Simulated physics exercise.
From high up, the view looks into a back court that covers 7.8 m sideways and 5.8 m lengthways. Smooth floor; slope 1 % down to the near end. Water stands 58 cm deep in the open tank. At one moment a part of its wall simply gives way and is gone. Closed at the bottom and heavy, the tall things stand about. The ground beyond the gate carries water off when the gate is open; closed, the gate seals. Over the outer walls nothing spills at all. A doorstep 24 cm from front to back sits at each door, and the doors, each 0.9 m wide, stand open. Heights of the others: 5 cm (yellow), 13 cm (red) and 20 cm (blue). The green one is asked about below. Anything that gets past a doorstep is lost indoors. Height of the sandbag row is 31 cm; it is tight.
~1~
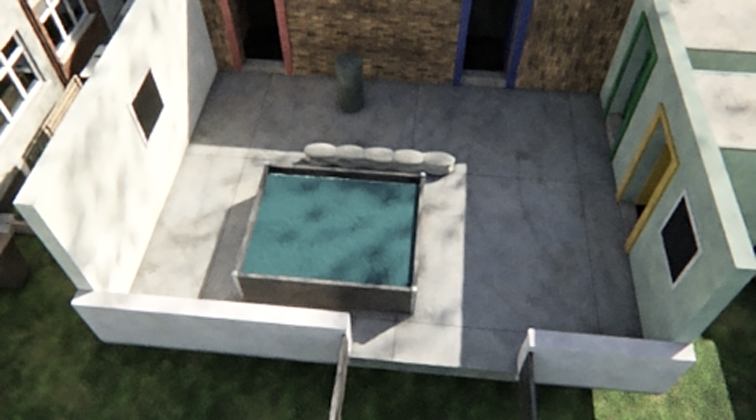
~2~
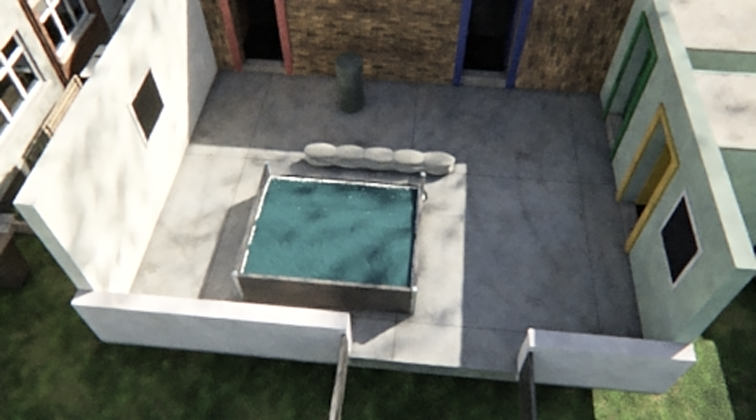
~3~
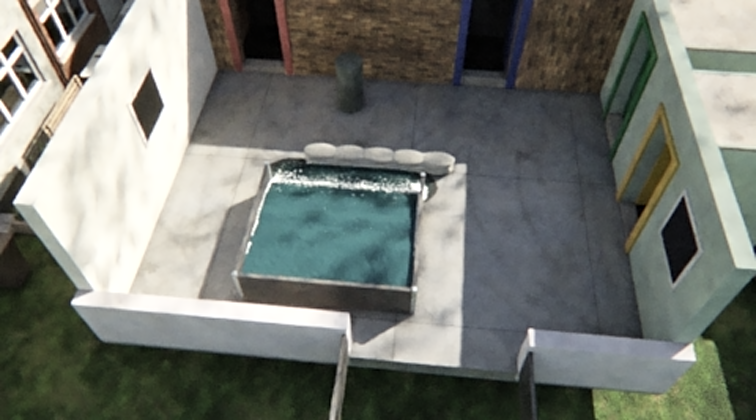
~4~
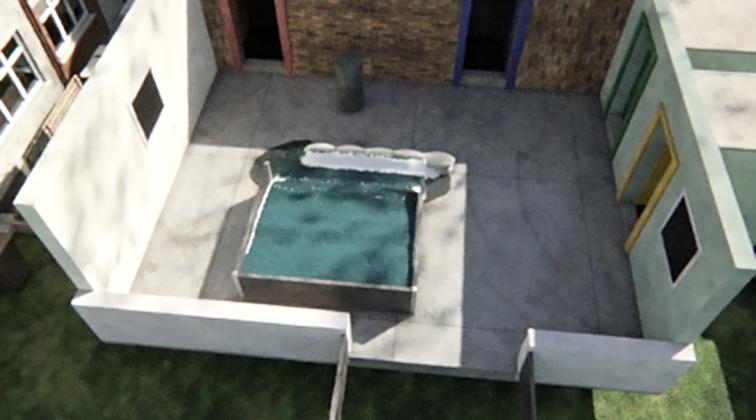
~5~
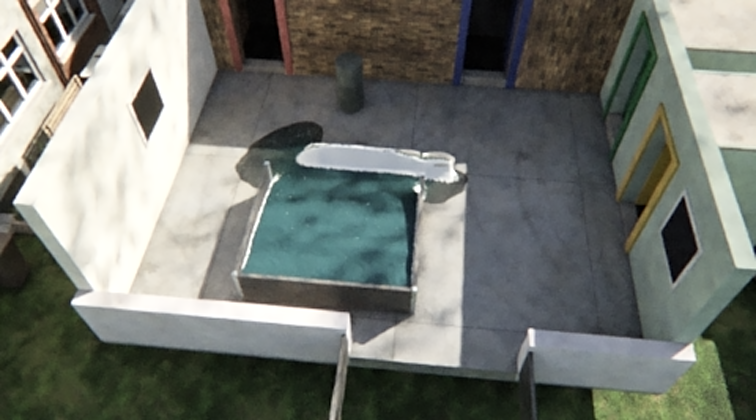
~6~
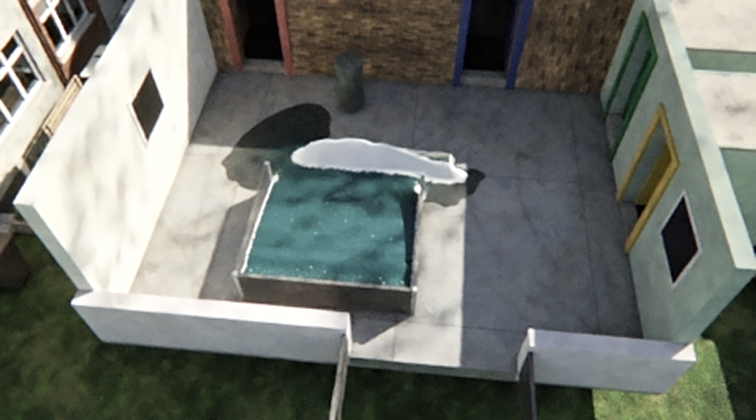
Water pours from the far side of an open tank in a walled court, reaches the row of pale sandbags behind it, then surges over them and spreads across the grey floor beyond, forming a dark patch toward the back left.
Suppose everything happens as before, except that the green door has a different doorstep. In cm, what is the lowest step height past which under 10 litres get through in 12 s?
Close to 6 cm is just enough.
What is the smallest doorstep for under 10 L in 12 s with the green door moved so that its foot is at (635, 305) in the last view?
Minimum: Close to 8.0 cm.
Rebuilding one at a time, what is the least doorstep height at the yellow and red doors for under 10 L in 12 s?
You'd want about 12.5 centimetres at yellow and about 18 centimetres at red.
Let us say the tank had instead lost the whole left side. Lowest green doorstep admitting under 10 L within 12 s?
In that case you'd want it roughly 7.0 cm high.
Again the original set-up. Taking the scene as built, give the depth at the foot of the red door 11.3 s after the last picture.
5.0 cm.
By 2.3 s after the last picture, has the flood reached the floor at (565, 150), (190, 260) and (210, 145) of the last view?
In that order: Wet, not reached, wet.
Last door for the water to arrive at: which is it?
That would be the blue door.
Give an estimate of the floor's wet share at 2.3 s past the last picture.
Wet share: Around 60 %.
Then, 0.7 s after the last picture water covers 30 % of the floor, deepest (44 cm) near (347, 180); it has not reached the green door.
Then, 2.3 s after the last picture water covers 60 % of the floor, deepest (26 cm) near (215, 100); 9 cm at the green door, 0 litres in over its 23 cm doorstep.
Then, 11.3 s after the last picture water covers 95 % of the floor, deepest (12 cm) near (123, 309); 4 cm at the green door, 0 litres in over its 23 cm doorstep.
At the green door as built, the water peaked near 9 cm, 2.1 s after the last picture.
With a doorstep of 5.5 cm, 15 litres would have come in within the 12 s; with 7.5 cm, 4 litres. So under 10 litres takes about 6 cm.
